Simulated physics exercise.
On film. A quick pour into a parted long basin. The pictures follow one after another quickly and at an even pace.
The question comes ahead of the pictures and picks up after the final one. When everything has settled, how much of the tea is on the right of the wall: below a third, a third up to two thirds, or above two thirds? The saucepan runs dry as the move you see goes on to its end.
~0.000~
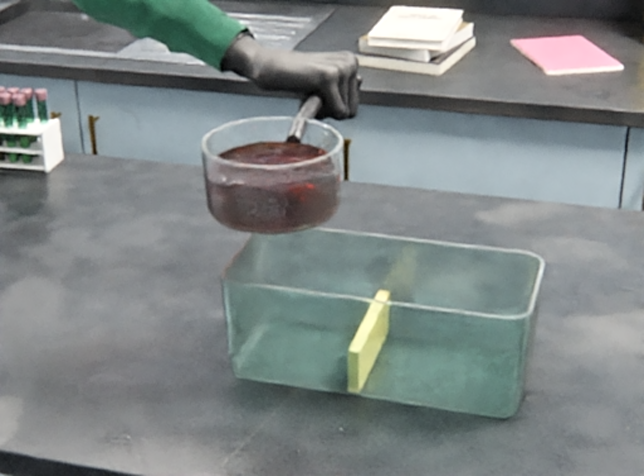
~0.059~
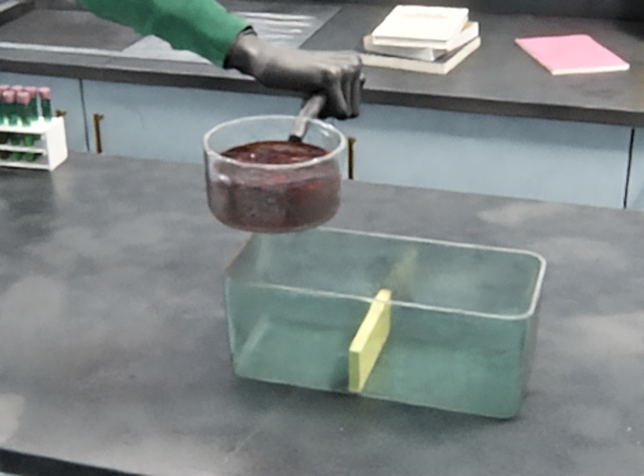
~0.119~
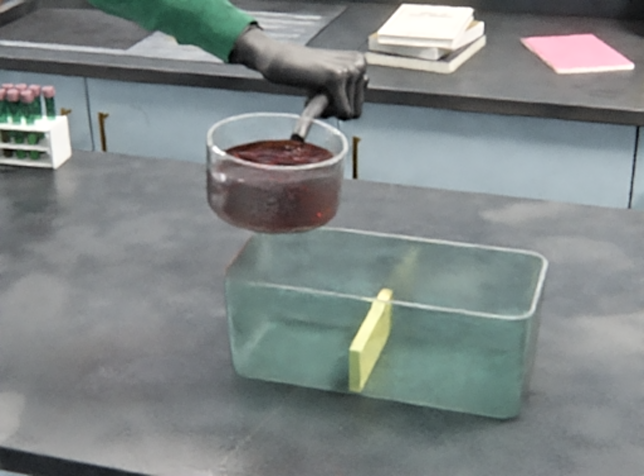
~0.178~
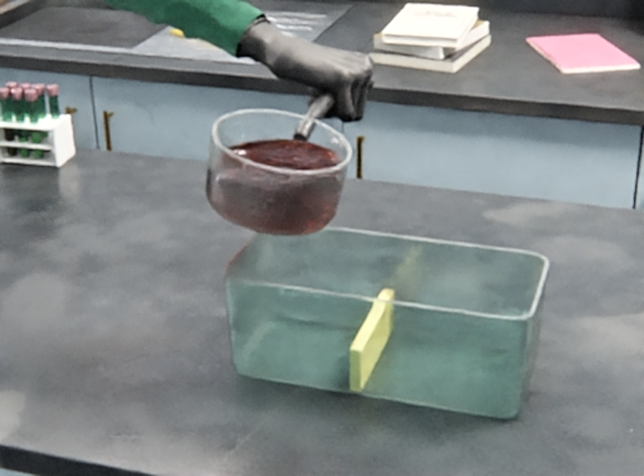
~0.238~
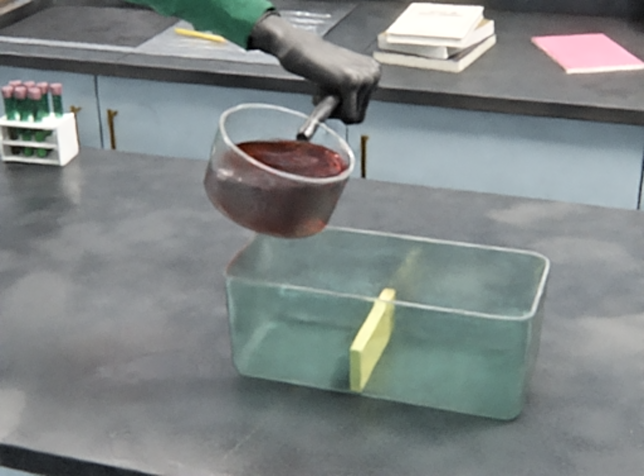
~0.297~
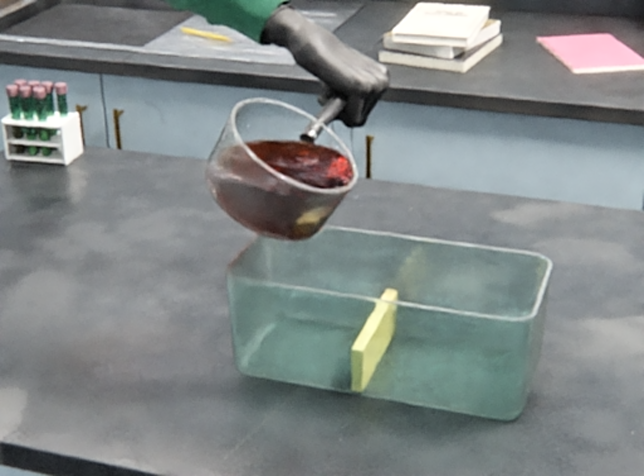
Most likely one third to two thirds will rest right of the wall.
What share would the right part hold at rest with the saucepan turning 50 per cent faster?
Roughly 45 percent.
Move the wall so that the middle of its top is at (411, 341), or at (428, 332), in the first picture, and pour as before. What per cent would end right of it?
About 15 % and 5 %.
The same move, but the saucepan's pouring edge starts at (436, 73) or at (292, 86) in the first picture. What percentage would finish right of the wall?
Result, first then second: About 85 % and about 20 %.
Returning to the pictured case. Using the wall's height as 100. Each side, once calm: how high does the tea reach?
30 per cent left, 40 per cent right.
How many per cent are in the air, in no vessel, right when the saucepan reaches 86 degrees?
Roughly 25 percent.
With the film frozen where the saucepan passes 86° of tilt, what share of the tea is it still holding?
About 35 %.
A moment on, the saucepan is tipped on its side and 37 per cent is still to pour, 5 is left of the wall and 31 right of it.
Next, the saucepan is tipped right over and 9 per cent is still to pour, 30 is left of the wall and 57 right of it.
Then the saucepan is tipped right over and 1 per cent is still to pour, 41 is left of the wall and 57 right of it.
Later the saucepan is tipped right over and 0 per cent is still to pour, 42 is left of the wall and 57 right of it.
Finally, 42 per cent lies left of the wall, 57 right of it and 0 outside.
